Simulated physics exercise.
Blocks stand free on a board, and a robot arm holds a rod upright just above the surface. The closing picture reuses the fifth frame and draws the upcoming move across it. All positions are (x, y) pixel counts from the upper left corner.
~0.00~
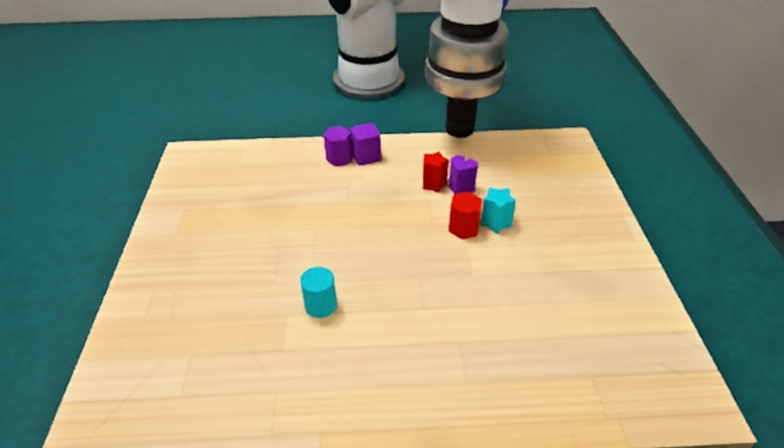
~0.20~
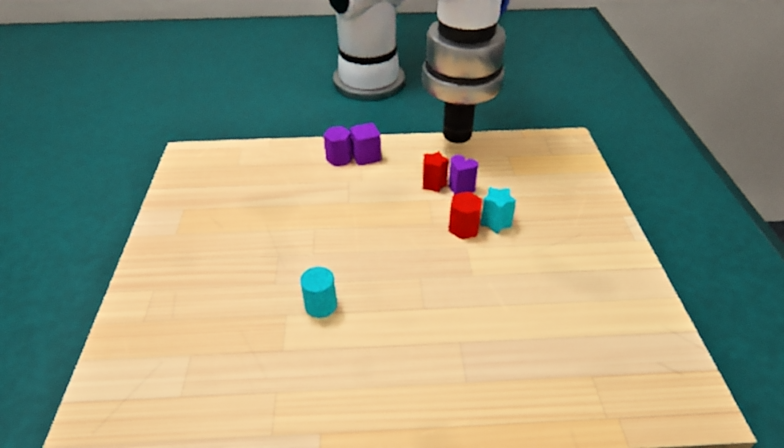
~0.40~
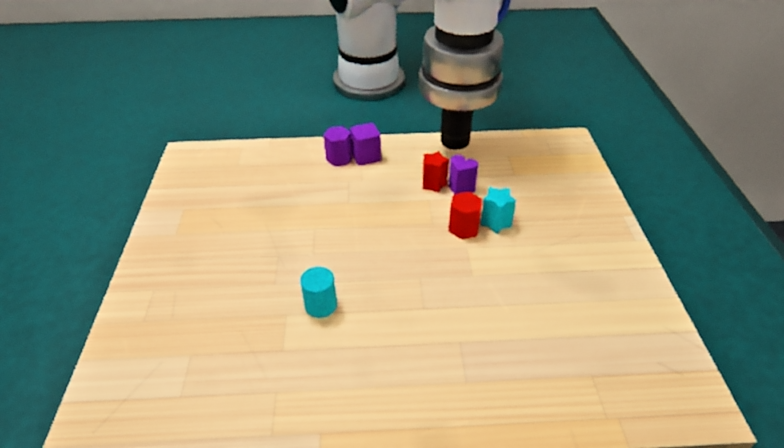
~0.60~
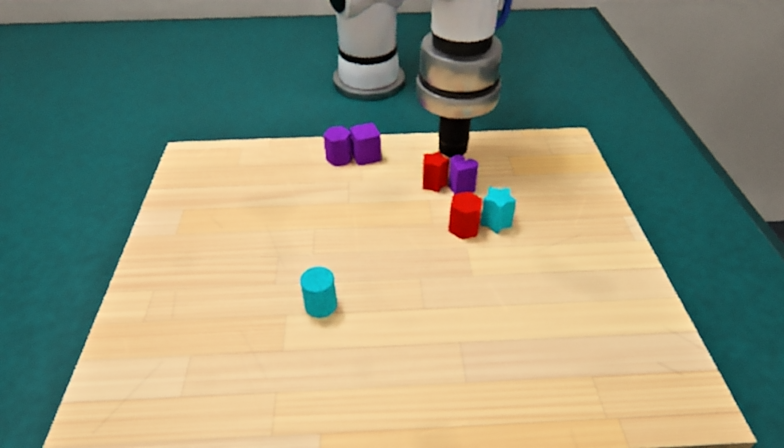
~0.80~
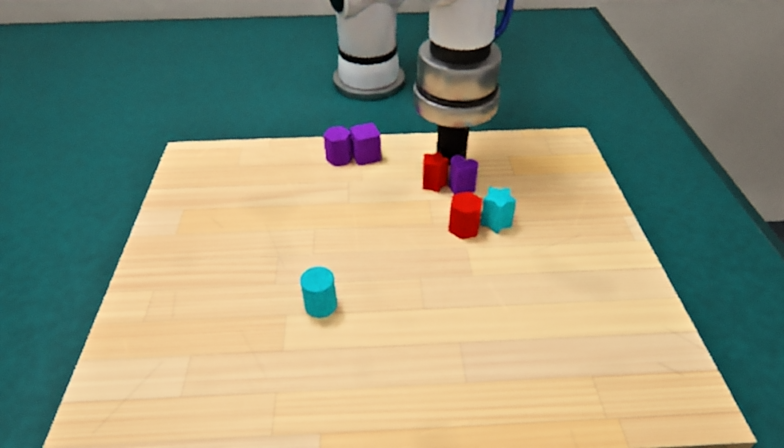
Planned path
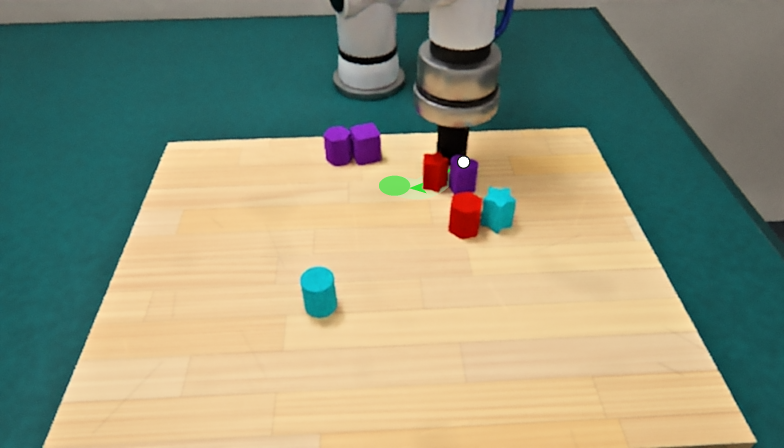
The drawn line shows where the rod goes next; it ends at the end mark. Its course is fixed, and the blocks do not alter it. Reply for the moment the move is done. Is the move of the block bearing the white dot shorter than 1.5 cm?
Yes.
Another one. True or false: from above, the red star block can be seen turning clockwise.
The statement is incorrect.
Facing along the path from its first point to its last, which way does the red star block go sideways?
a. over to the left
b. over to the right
My pick is a.
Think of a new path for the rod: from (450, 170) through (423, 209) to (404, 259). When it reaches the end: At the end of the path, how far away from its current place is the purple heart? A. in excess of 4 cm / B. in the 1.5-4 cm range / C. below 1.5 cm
B
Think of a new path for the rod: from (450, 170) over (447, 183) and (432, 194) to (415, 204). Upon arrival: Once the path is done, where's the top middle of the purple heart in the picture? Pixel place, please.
(466, 172)
The drawn path runs from (450, 170) by way of (436, 181) and (418, 189) to (395, 185); the dot is on the purple heart.
On the path given first. Halfway along, rod (429, 174); red star block (418, 175), turned 30° anticlockwise; purple heart (460, 166), turned 55° anticlockwise.
At the end, rod (394, 173); purple square piece not moved; red star block (408, 179), turned 55° anticlockwise; purple heart (460, 166), turned 55° anticlockwise.
